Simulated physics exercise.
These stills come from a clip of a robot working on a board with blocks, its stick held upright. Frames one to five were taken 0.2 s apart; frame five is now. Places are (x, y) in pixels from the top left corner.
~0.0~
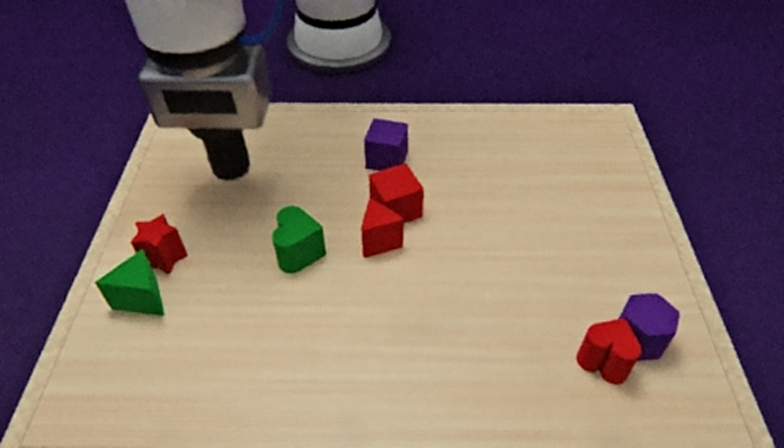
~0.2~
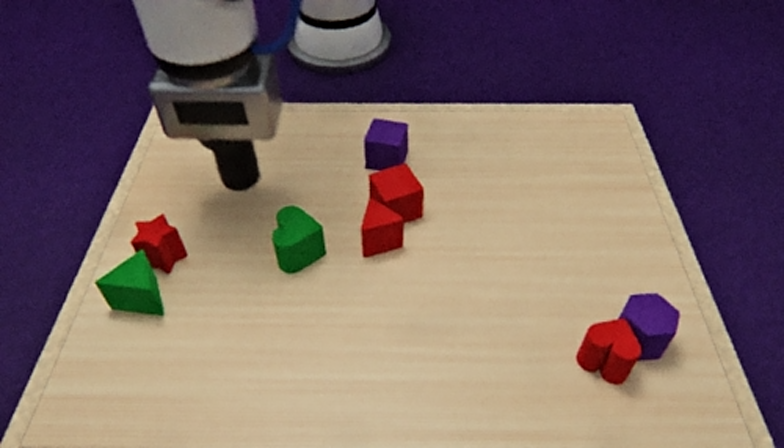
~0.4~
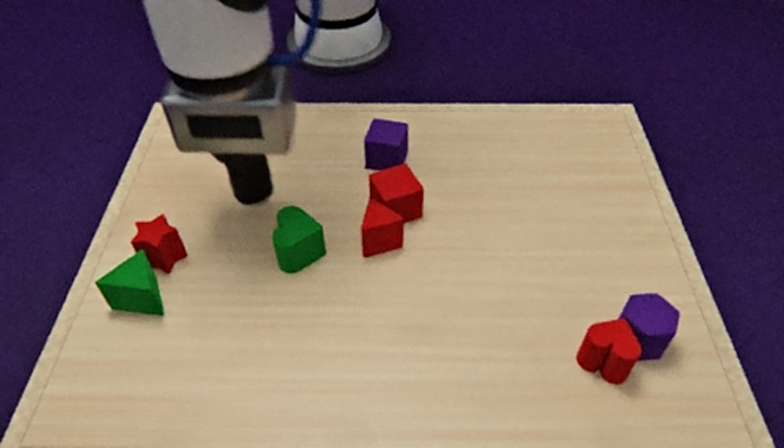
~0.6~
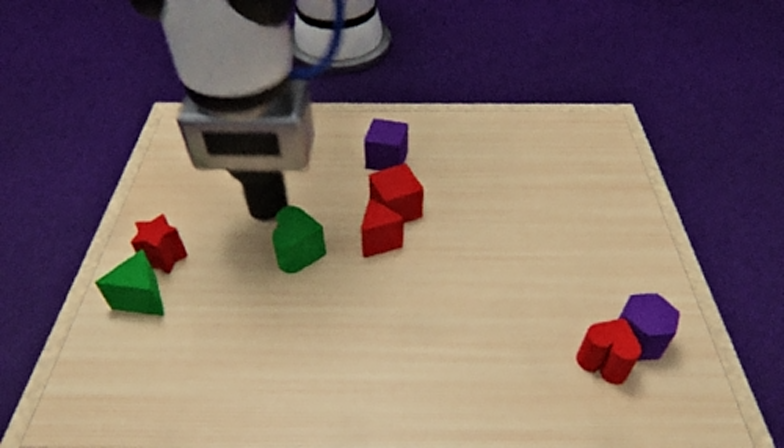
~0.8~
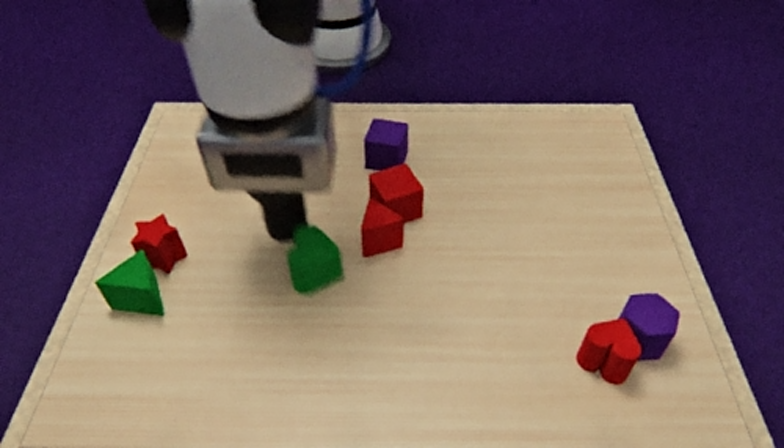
A robot arm with a dark stick hangs over the upper left of a pale wooden board on a purple surface, seen from above at a slant by a still camera. A green heart-shaped block sits left of centre, with red and purple blocks nearby and others at left and lower right. The stick moves down and right, then pushes the green heart slightly the same way.
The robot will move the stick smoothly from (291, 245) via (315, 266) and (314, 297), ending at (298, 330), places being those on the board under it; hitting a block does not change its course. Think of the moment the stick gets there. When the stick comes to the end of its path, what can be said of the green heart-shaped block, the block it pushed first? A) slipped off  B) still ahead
Correct choice: A.
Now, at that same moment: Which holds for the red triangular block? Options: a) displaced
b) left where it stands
Answer: B.
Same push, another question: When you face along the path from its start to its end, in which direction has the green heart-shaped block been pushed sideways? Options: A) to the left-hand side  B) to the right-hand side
Choice A: To the left-hand side.
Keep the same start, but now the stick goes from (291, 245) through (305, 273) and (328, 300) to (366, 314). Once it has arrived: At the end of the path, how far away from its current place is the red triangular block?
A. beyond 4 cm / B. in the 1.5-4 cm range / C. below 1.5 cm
Choice C: Below 1.5 cm.
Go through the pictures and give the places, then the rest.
Lower end of the stick (232, 169), tops of blocks, green heart-shaped block (294, 225), red triangular block (379, 215), in the first picture.
Stick (242, 179), blocks as before, in the second picture.
Stick (254, 192), blocks as before, in the third picture.
Stick (269, 208), blocks as before, in the fourth picture.
Stick (287, 227), green heart-shaped block (311, 246), red triangular block (379, 215), in the fifth picture.
The first path, step by step. One third of the way, stick (312, 249); green heart-shaped block (331, 269), turned 30° clockwise.
Two thirds of the way, stick (311, 280); green heart-shaped block (342, 290), turned 25° clockwise.
At the end, stick (295, 314); green heart-shaped block (342, 297); red triangular block not moved.
